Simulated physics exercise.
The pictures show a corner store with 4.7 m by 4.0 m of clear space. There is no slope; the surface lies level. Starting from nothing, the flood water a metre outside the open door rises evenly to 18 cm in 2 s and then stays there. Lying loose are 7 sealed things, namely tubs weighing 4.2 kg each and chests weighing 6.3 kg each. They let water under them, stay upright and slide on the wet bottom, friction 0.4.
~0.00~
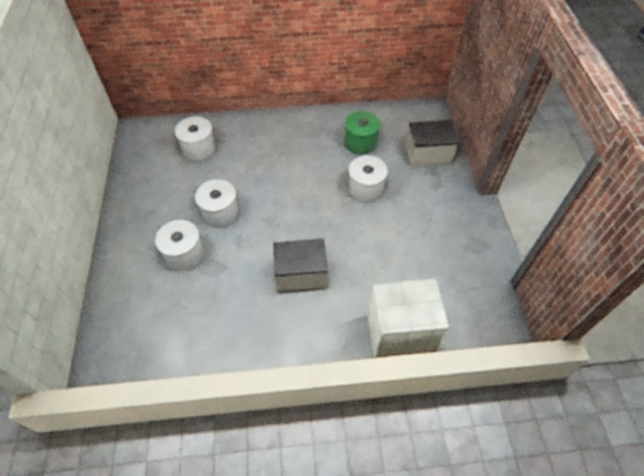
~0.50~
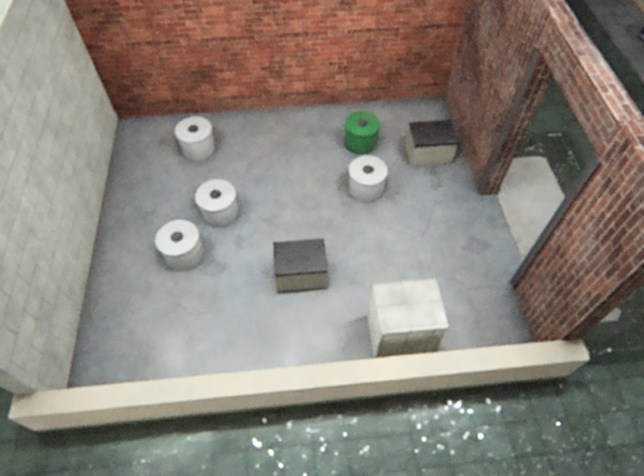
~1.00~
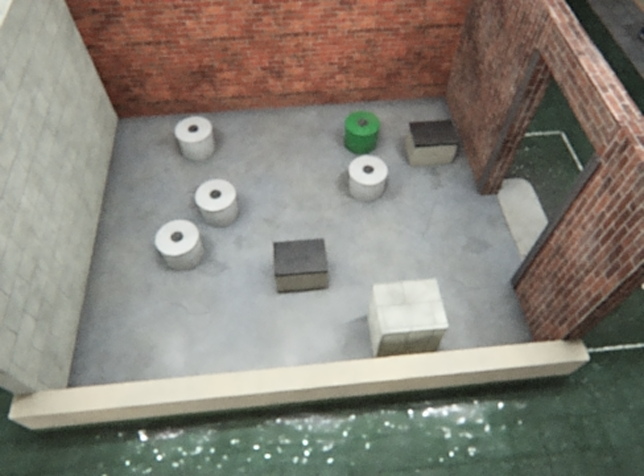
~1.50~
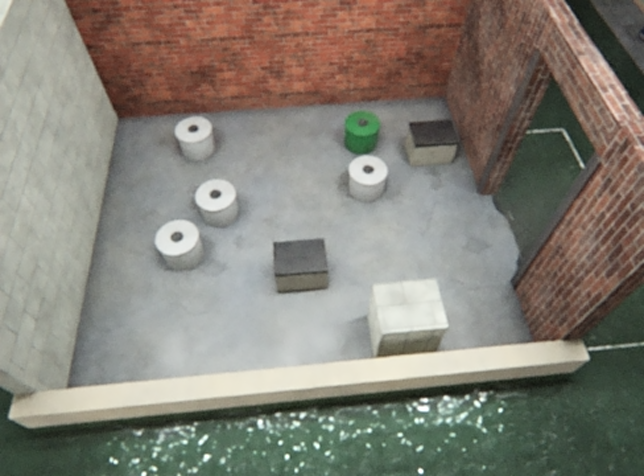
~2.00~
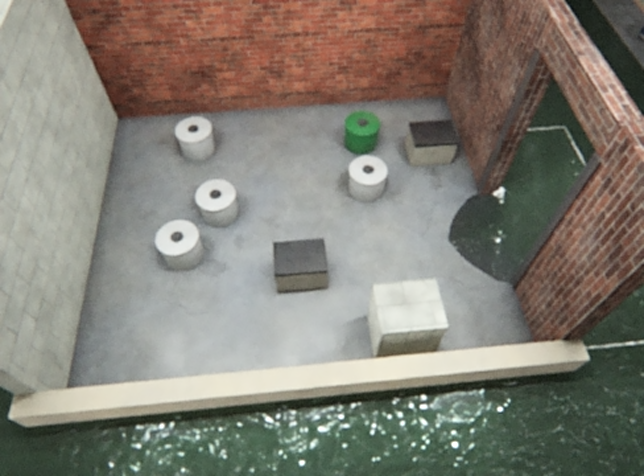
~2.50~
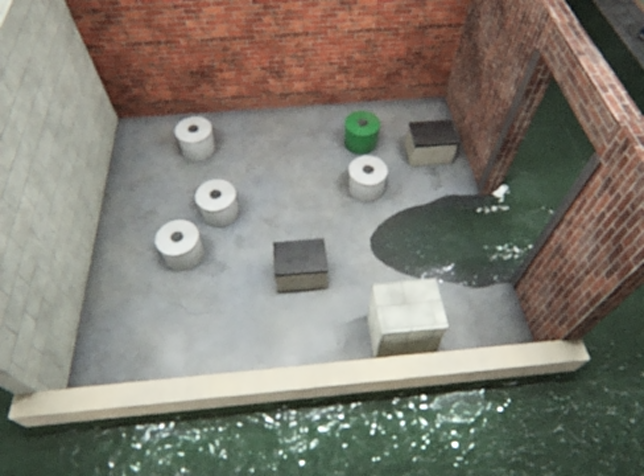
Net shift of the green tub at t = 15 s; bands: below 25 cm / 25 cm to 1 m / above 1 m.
Movement: Limited.
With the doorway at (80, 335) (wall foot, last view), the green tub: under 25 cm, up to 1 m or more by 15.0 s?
The green tub ends up a great distance away.
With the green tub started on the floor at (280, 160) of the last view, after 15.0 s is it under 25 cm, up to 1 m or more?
It ends far away.
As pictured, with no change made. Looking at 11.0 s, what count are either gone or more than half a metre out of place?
The answer is 4.
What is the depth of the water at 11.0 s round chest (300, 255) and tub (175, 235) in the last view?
Roughly 11 and 10 cm.
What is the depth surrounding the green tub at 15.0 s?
Depth approx. 5 cm.
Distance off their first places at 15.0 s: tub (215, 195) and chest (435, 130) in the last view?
Respectively 150 and 100 centimetres.
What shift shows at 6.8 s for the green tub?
It has shifted about 10 cm.
After 3.5 s the green tub is near (363, 123), 0.0 m from its start, aground; 0 afloat.
After 6.8 s the green tub is near (360, 116), 0.1 m from its start, aground; 4 afloat.
After 11.0 s the green tub is near (361, 116), 0.1 m from its start, afloat; 6 afloat.
After 15.0 s the green tub is near (408, 150), 0.7 m from its start, afloat; 7 afloat.
